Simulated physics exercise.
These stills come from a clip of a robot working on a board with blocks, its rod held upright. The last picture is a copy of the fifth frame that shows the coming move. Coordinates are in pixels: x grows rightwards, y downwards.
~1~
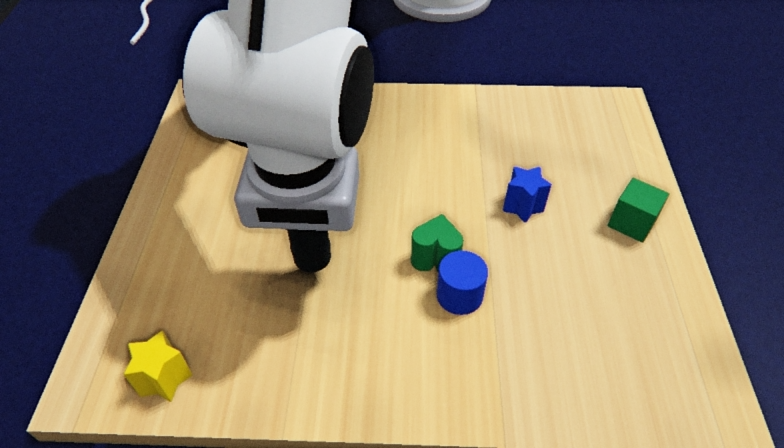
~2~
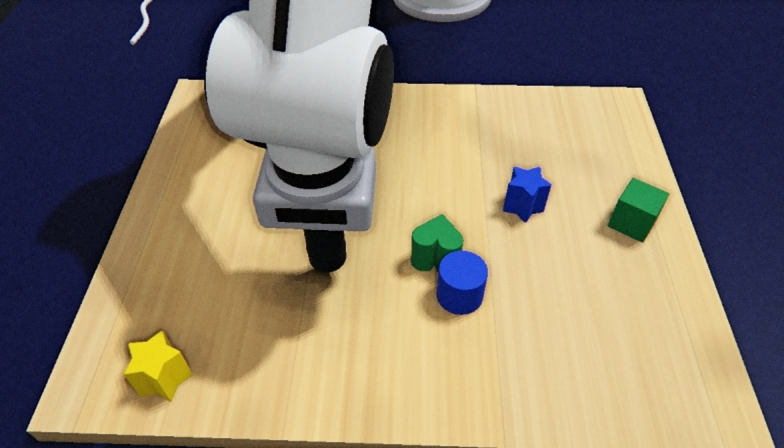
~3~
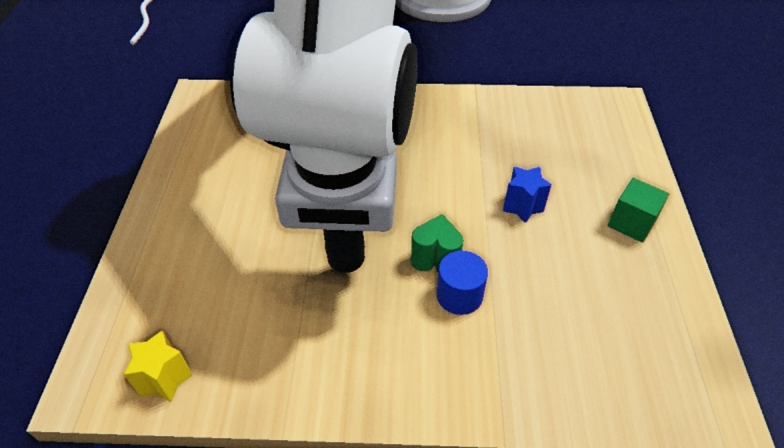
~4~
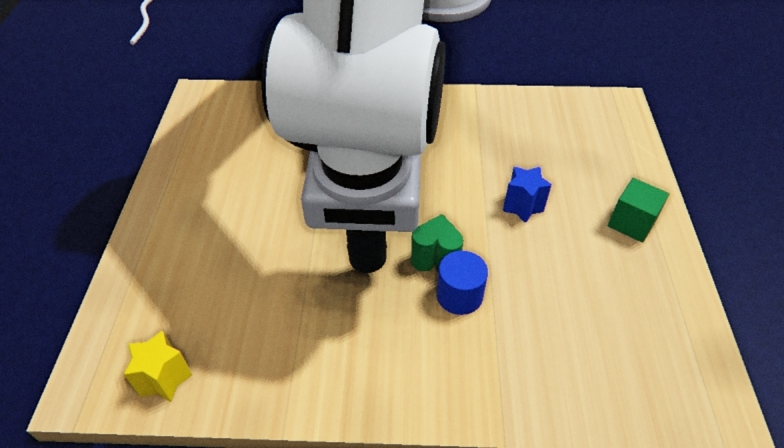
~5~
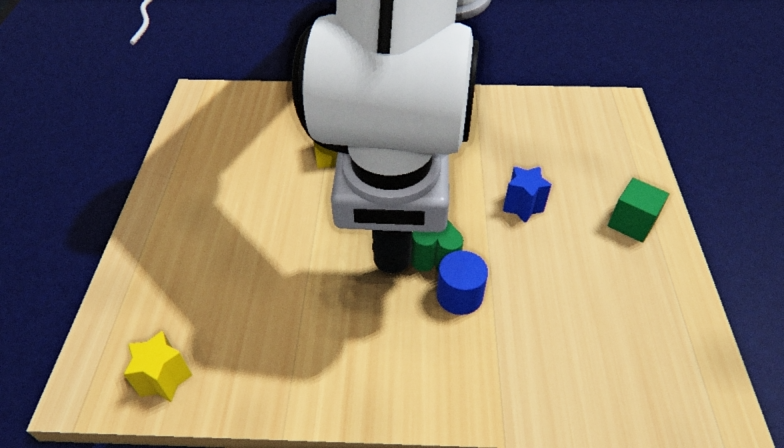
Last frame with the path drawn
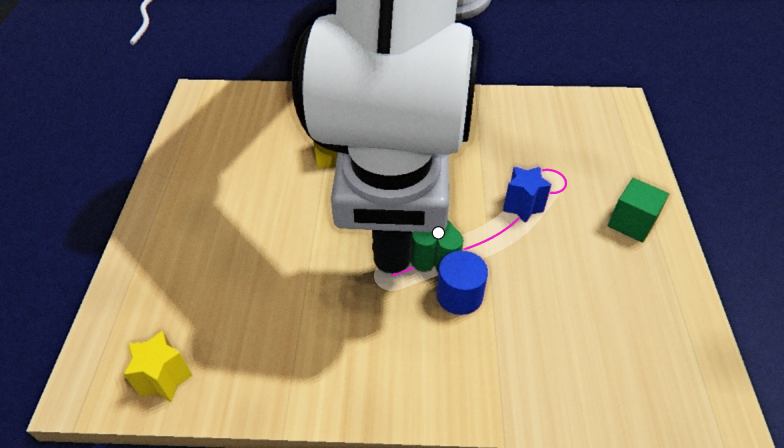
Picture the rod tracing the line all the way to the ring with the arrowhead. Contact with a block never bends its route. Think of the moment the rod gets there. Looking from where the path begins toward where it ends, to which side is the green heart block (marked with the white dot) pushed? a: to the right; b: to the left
The one that fits is a, to the right.
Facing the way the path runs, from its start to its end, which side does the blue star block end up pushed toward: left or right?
Pushed left.
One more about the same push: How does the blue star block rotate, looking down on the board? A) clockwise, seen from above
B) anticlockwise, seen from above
B: Anticlockwise, seen from above.
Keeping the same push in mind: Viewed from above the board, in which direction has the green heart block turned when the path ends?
Viewed from the top, it goes clockwise.
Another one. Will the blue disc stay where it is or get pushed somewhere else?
It holds its position.
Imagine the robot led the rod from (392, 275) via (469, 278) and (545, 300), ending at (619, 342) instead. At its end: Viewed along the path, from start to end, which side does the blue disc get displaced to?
It gets pushed right.
The drawn path runs from (392, 275) via (491, 238), ending at (550, 181); the dot is on the green heart block.
The first path, step by step. One third of the way, rod at (462, 235); green heart block at (504, 214).
Two thirds of the way, rod at (520, 204); green heart block at (561, 202), turned 75° clockwise; blue star block at (543, 173), turned 55° anticlockwise.
At the end, rod at (554, 164); green heart block at (566, 198), turned 110° clockwise; blue disc not moved; blue star block at (574, 138), turned 65° anticlockwise.
